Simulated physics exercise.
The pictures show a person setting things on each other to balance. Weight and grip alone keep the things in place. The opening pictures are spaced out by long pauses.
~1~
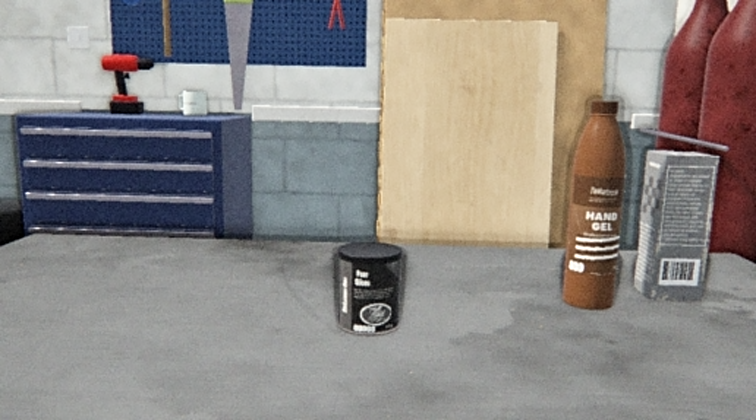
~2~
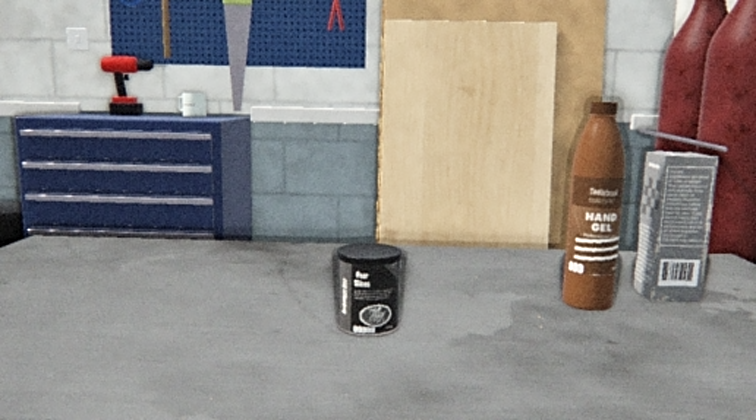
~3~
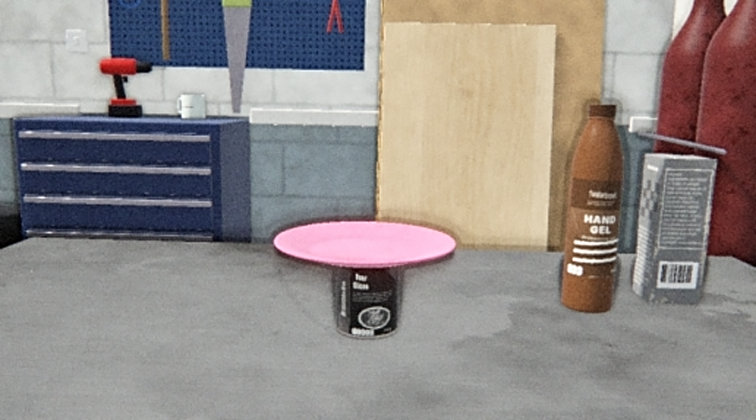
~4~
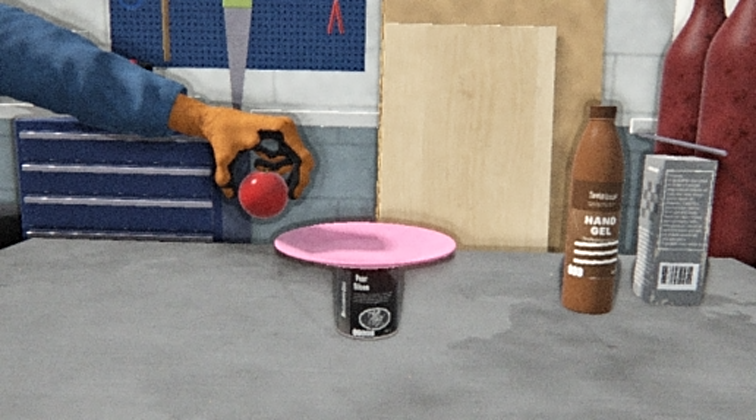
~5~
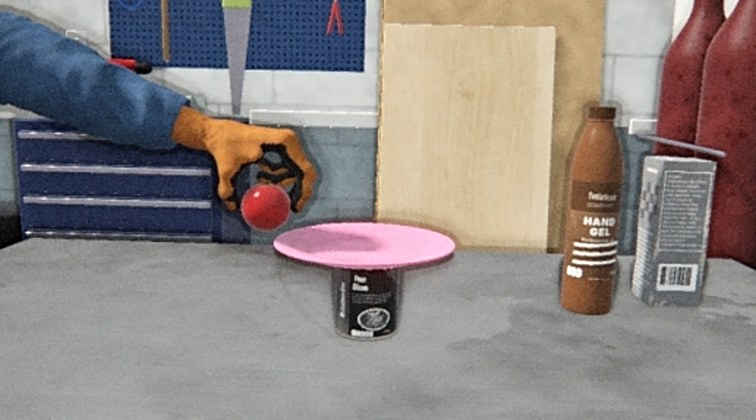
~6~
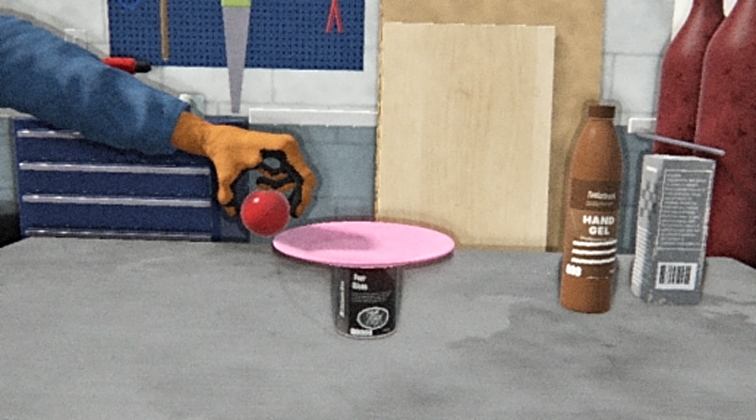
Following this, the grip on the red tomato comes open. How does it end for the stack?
I expect the stack will not stand.
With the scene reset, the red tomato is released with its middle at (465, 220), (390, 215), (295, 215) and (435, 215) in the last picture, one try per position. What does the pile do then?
Outcomes in order: A collapse, no collapse, no collapse, no collapse.
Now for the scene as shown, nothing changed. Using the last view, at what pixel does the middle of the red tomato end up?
The object ends up somewhere around (228, 303).
Then, 0.30 s past the last view, red tomato displaced a little near (250, 233).
Then, 0.40 s past the last view, red tomato now fallen.
Then, 0.50 s past the last view, things are still on the move.
Finally, fallen, red tomato; the other 4 still in place. Final places as the last picture's camera would see them, red tomato near (228, 303). The pile gives way.
